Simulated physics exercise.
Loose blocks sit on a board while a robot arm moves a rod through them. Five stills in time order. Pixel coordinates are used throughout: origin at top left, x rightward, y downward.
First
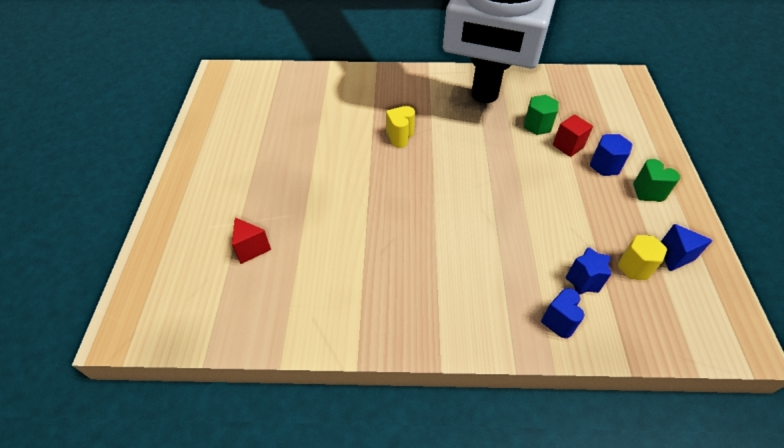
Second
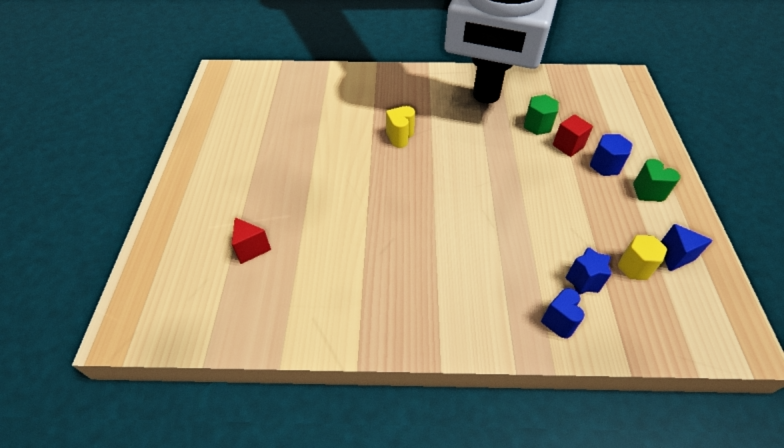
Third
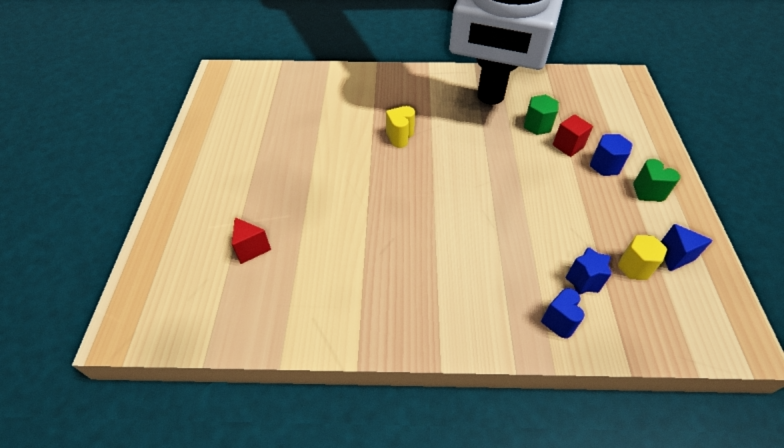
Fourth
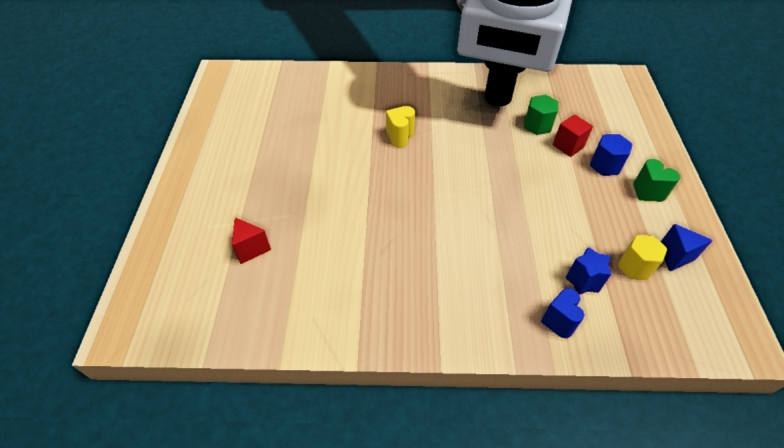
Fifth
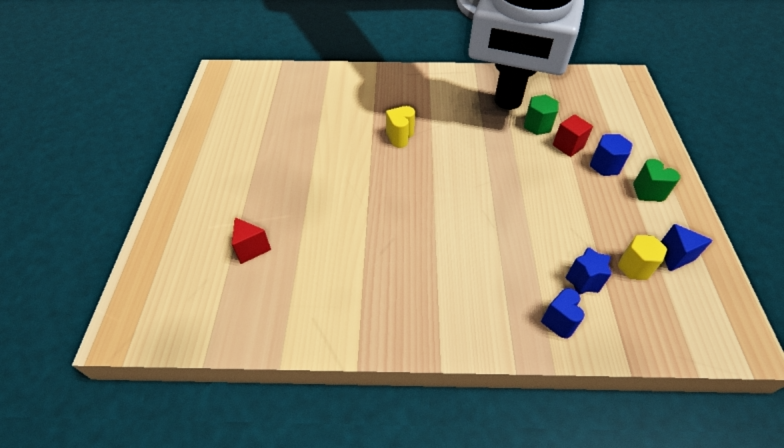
The video shows a robot arm's dark rod near the top of a wooden board scattered with red, yellow, green and blue blocks. The rod stays still at first, then moves slightly right, nearer the green hexagon, while the blocks remain still.
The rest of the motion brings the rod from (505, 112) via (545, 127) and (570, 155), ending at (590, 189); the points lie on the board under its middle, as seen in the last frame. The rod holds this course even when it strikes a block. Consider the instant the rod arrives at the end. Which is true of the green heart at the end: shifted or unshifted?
It will be nudged away from its spot.
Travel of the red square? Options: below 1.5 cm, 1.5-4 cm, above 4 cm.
Over 4 cm.
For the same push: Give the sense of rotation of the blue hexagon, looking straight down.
It goes round opposite to clock hands.
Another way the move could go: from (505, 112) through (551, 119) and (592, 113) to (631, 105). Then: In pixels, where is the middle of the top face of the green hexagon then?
If I read the scene right, the answer is (582, 115).
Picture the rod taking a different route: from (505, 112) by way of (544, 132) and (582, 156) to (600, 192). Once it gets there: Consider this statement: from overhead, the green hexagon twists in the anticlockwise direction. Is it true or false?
Answer: True.
On the path given first. One third of the way, rod (550, 117); green hexagon (578, 120), turned 30° clockwise; red square (596, 137); blue hexagon (626, 149).
Two thirds of the way, rod (575, 145); green hexagon (609, 146); red square (637, 161), turned 25° anticlockwise; blue hexagon (667, 169); green heart (695, 189), turned 35° clockwise.
At the end, rod (595, 178); green hexagon (632, 167), turned 15° anticlockwise; red square (664, 173), turned 45° anticlockwise; blue hexagon (693, 173), turned 20° anticlockwise; green heart (712, 196), turned 70° clockwise.
